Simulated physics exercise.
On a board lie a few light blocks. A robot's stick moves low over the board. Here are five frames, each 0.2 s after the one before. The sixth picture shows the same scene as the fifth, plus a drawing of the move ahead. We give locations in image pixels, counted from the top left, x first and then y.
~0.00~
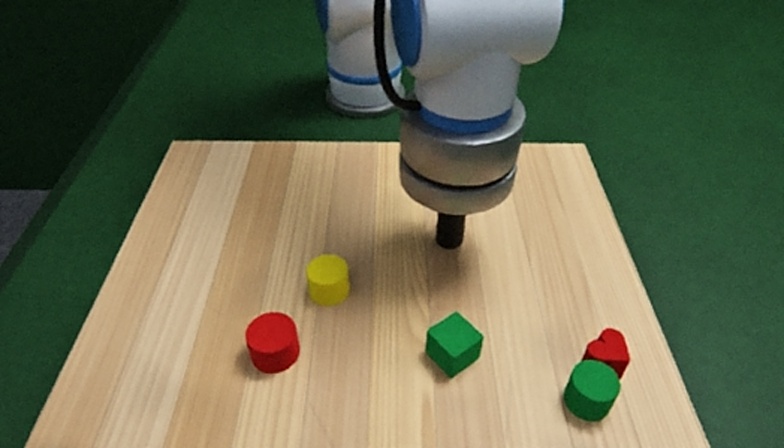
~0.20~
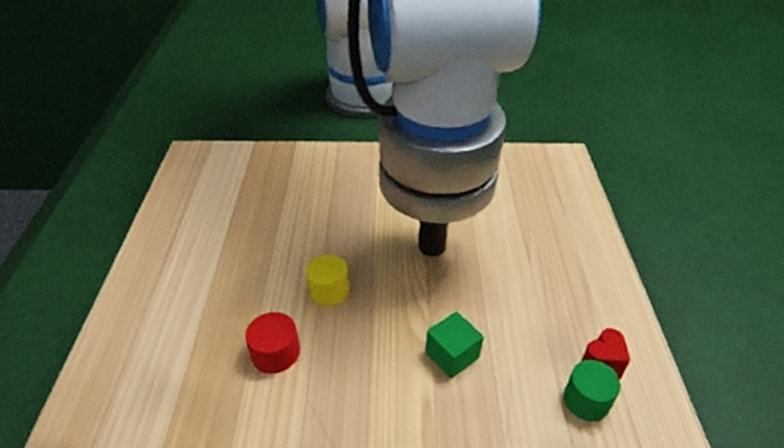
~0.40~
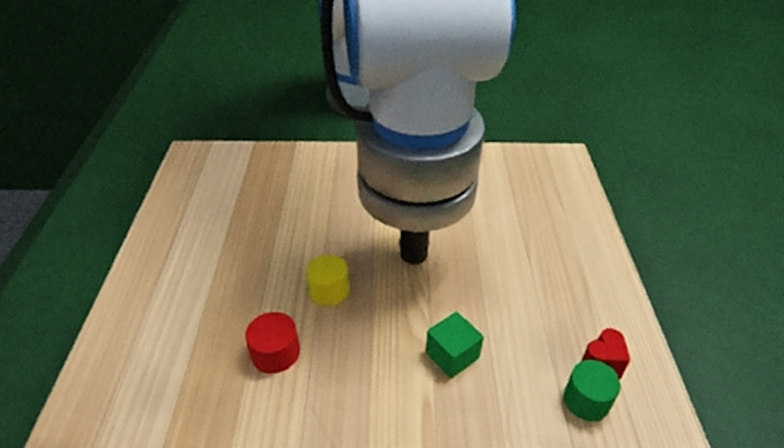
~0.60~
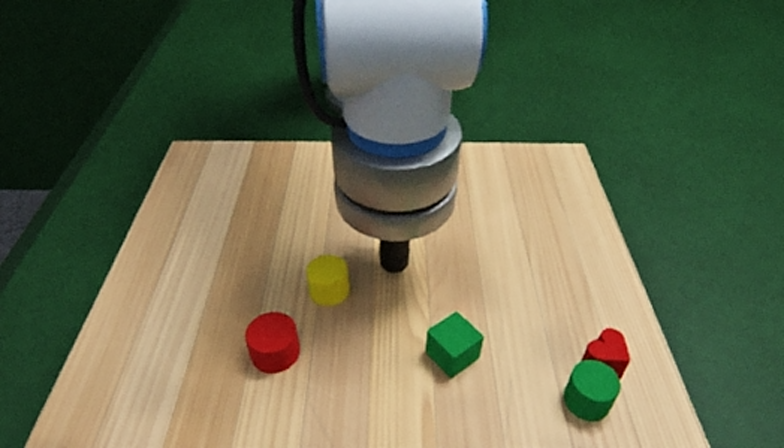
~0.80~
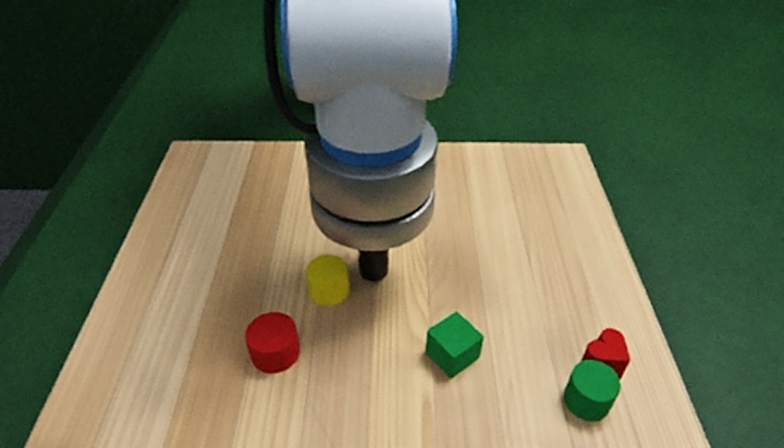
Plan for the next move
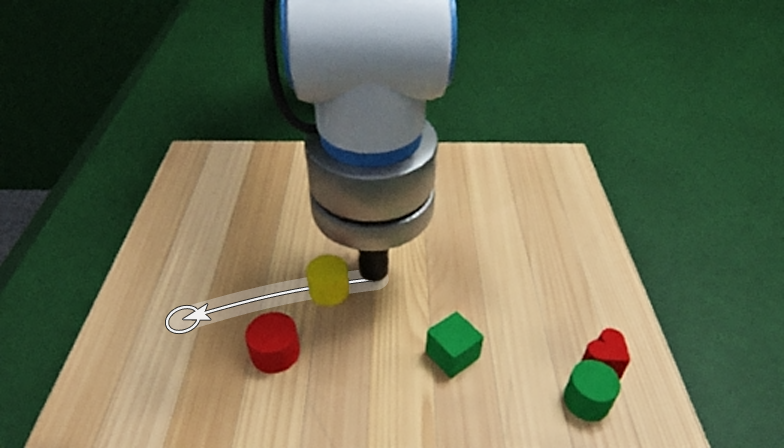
The robot arm moves its black stick left and slightly forward over the wooden board.
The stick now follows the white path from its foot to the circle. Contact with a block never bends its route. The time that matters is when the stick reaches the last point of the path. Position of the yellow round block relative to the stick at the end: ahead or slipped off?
The block lies off to the side or behind.
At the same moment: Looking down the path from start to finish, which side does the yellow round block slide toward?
The shift is to the left of that direction.
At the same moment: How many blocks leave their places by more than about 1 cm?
I predict one.
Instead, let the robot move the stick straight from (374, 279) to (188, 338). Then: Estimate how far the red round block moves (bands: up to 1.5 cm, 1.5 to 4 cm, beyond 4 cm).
That block covers short of 1.5 cm.
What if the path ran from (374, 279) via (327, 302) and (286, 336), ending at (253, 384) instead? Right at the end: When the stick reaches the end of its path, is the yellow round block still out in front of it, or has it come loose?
Once the path is finished, the yellow round block lies beside or behind the stick.
Path on the board, from (374, 279) through (312, 288) and (249, 301) to (183, 319).
What follows on the original path. One third of the way, stick at (311, 280); yellow round block at (278, 283).
Two thirds of the way, stick at (246, 294); yellow round block at (229, 309).
At the end, stick at (180, 312); red round block in place; yellow round block at (220, 315).
